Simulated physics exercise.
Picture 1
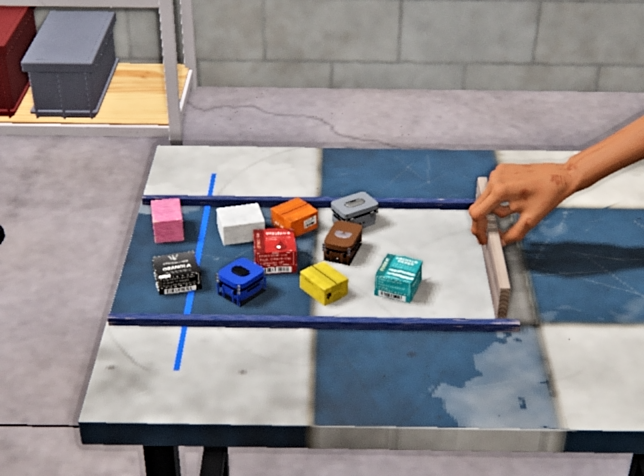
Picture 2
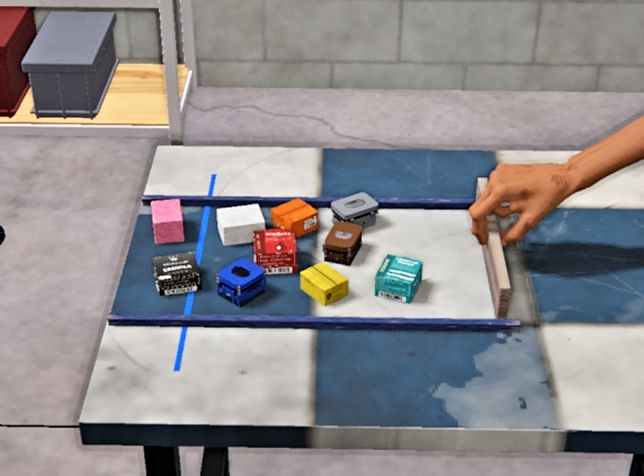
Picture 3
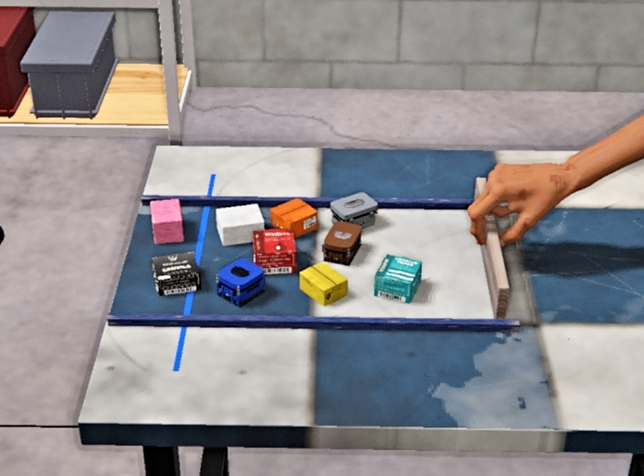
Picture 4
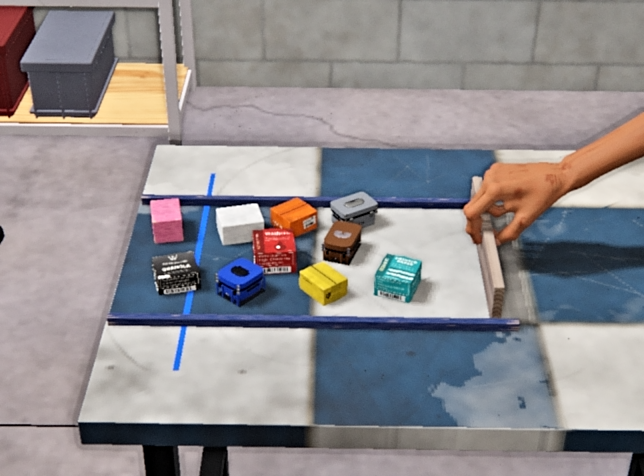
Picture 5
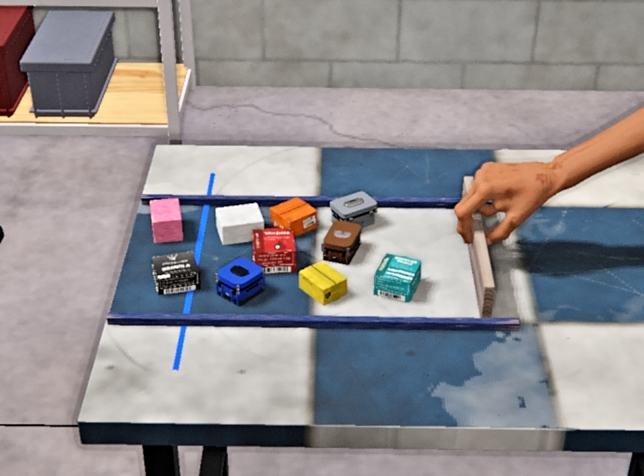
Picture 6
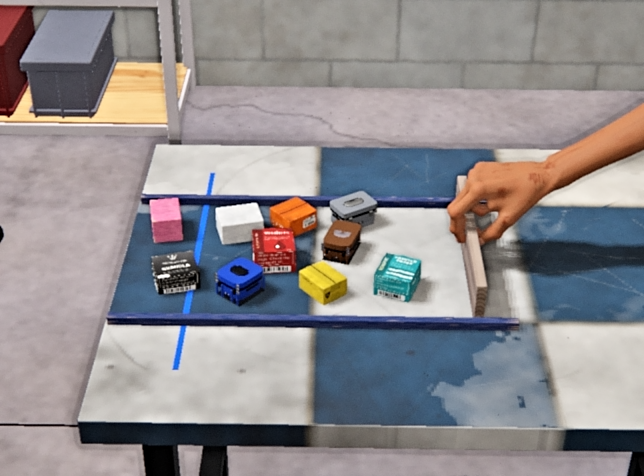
Wooden board held by a hand sliding slightly left between two blue rails, with small colourful boxes sitting still before it.
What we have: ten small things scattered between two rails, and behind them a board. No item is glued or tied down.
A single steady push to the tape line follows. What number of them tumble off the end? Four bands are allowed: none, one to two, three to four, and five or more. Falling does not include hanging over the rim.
Lost three or four.
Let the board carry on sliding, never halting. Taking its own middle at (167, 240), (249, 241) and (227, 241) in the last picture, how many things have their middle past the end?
7, 1 and 2.
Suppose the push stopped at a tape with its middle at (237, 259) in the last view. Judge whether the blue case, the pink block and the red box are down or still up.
First the blue case, which stays on top, then the pink block, which leaves the top, and the red box, which stays on top.
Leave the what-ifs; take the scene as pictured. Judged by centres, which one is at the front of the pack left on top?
The orange box is foremost.
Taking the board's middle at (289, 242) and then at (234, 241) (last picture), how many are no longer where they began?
The first count is 10, and then it's 10.
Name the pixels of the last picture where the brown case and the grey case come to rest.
The one named first is at (184, 243), the next at (180, 210).
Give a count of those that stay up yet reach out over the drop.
That comes to 1 of them.
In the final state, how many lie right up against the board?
It is in contact with 3.
Soon after, none off yet; pink block at rest near (166, 220); black box at rest near (176, 273); white block at rest near (240, 223).
Then, none off yet; pink block at rest near (166, 220); black box at rest near (175, 273); white block moved about its own width near (213, 225).
Further on, none off yet; pink block tipped a little near (121, 223); black box moved about its own width near (113, 268); white block moved well along near (147, 234).
At rest, the number that fall off is three or four; fallen, blue case, white block, black box and pink block.
